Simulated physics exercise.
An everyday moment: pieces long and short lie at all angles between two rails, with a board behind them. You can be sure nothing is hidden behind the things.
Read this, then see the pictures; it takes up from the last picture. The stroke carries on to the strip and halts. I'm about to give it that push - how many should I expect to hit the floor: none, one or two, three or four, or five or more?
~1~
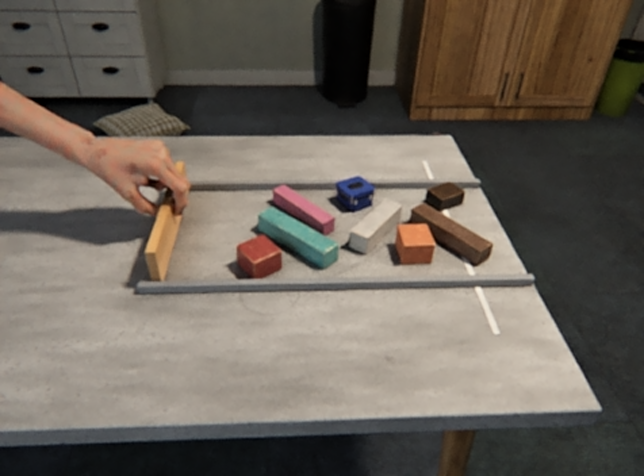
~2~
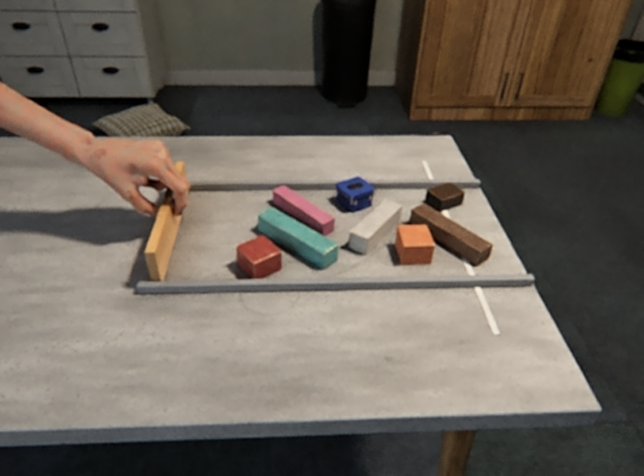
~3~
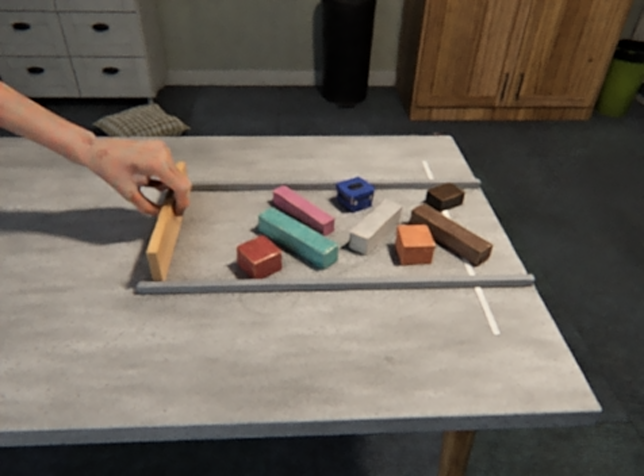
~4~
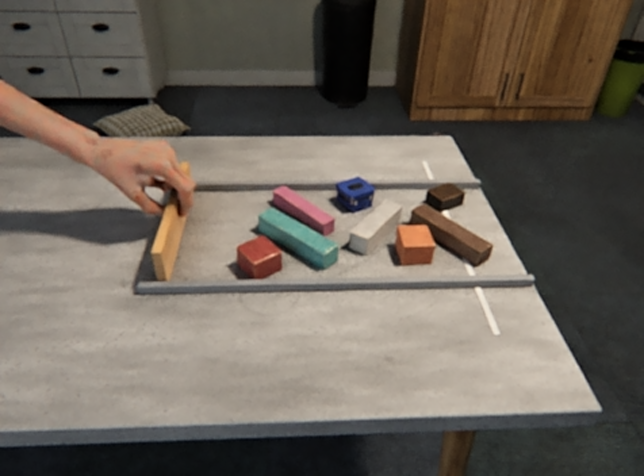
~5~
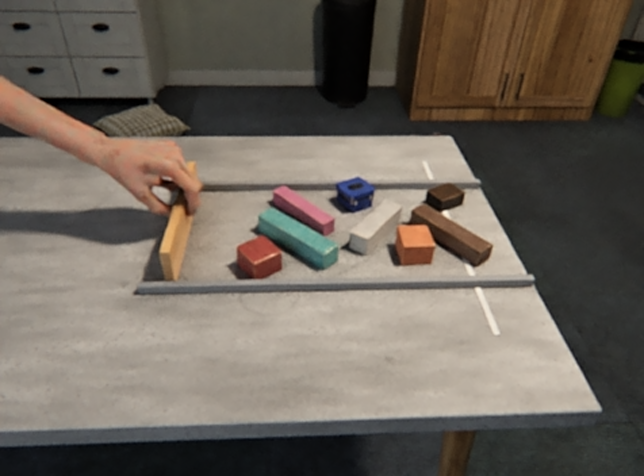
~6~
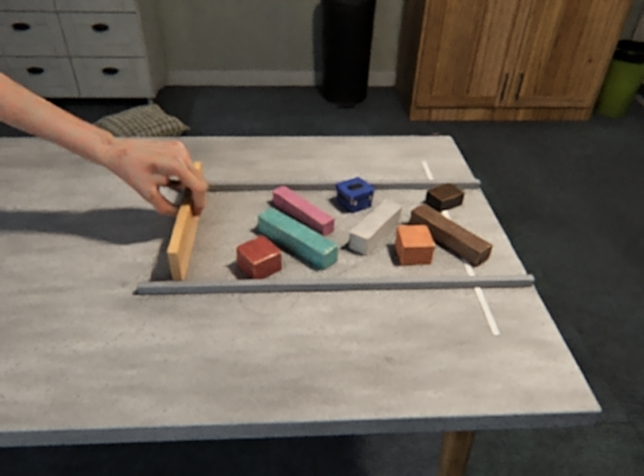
Expect three or four.
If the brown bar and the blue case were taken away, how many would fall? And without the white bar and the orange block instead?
First 2, then 2.
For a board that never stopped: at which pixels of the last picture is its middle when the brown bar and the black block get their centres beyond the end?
Its middle is about (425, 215) and about (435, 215).
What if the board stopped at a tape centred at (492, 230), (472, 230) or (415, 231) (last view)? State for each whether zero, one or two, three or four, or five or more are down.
In the order the places were given: 5 or more, at least five, zero.
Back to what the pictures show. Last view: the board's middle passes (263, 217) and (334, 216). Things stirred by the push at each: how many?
Tally at point one: 2; at point two: 6.
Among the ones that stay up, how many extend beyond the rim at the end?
Counting them gives 3.
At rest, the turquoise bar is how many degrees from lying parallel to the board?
It works out to near 30°.
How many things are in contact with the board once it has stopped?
Counting them up gives 3.
A little later, none off yet; black block at rest near (445, 197); brown bar at rest near (449, 234); orange block at rest near (414, 245).
Next, none off yet; black block at rest near (445, 197); brown bar shifted a little near (462, 231); orange block shifted about its own width near (453, 248).
When it is over, the number that fall off is three or four; down, orange block, brown bar and black block.
